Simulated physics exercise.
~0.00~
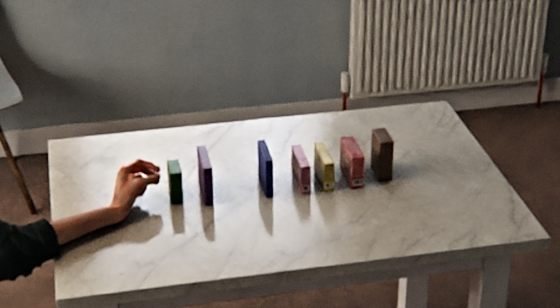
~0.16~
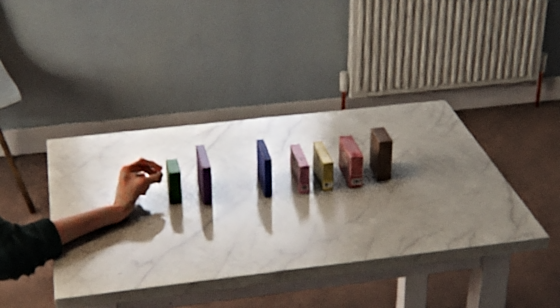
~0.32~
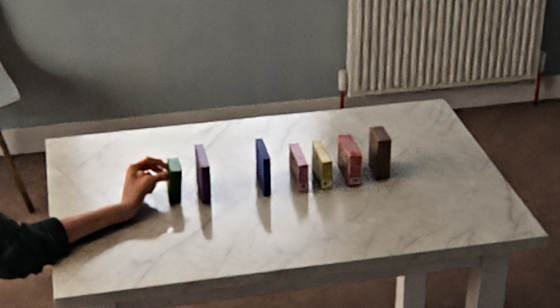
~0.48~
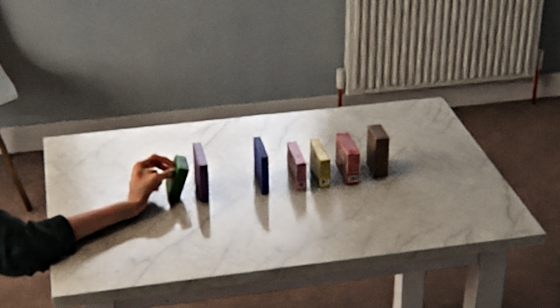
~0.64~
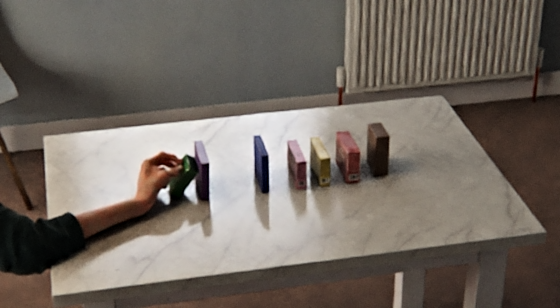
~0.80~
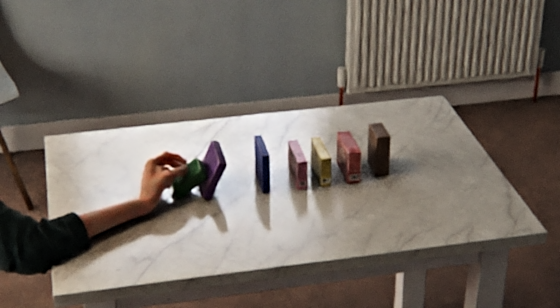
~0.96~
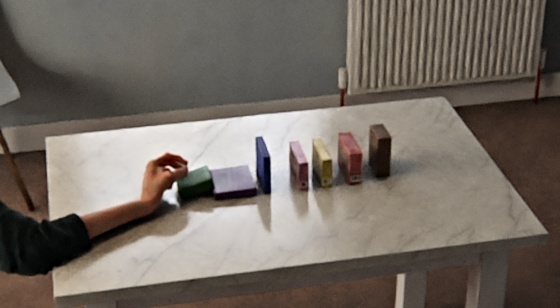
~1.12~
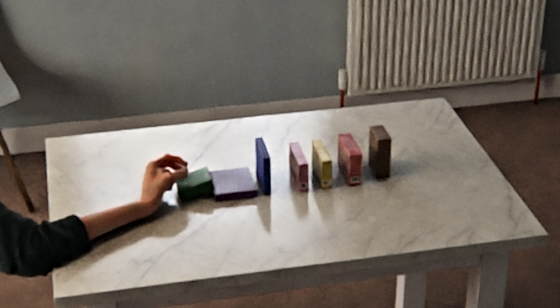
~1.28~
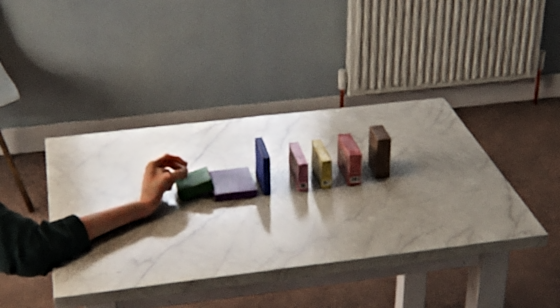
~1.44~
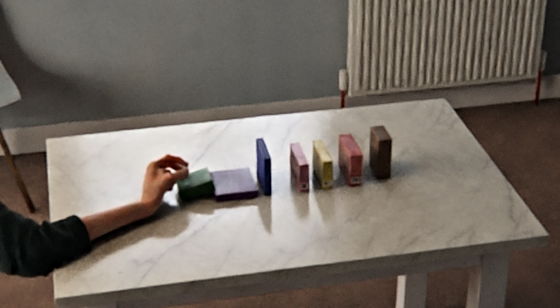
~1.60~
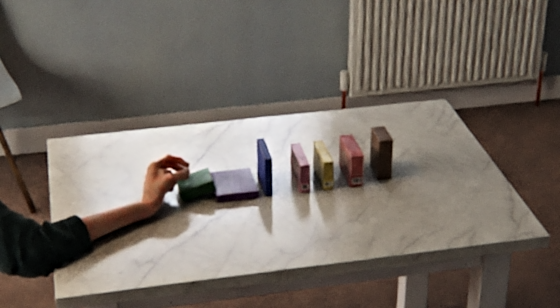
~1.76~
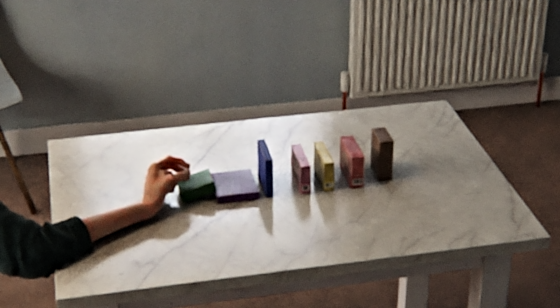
Hand tipping a green block into a purple one on a marble-topped table, both falling flat while the blue and others stay standing.
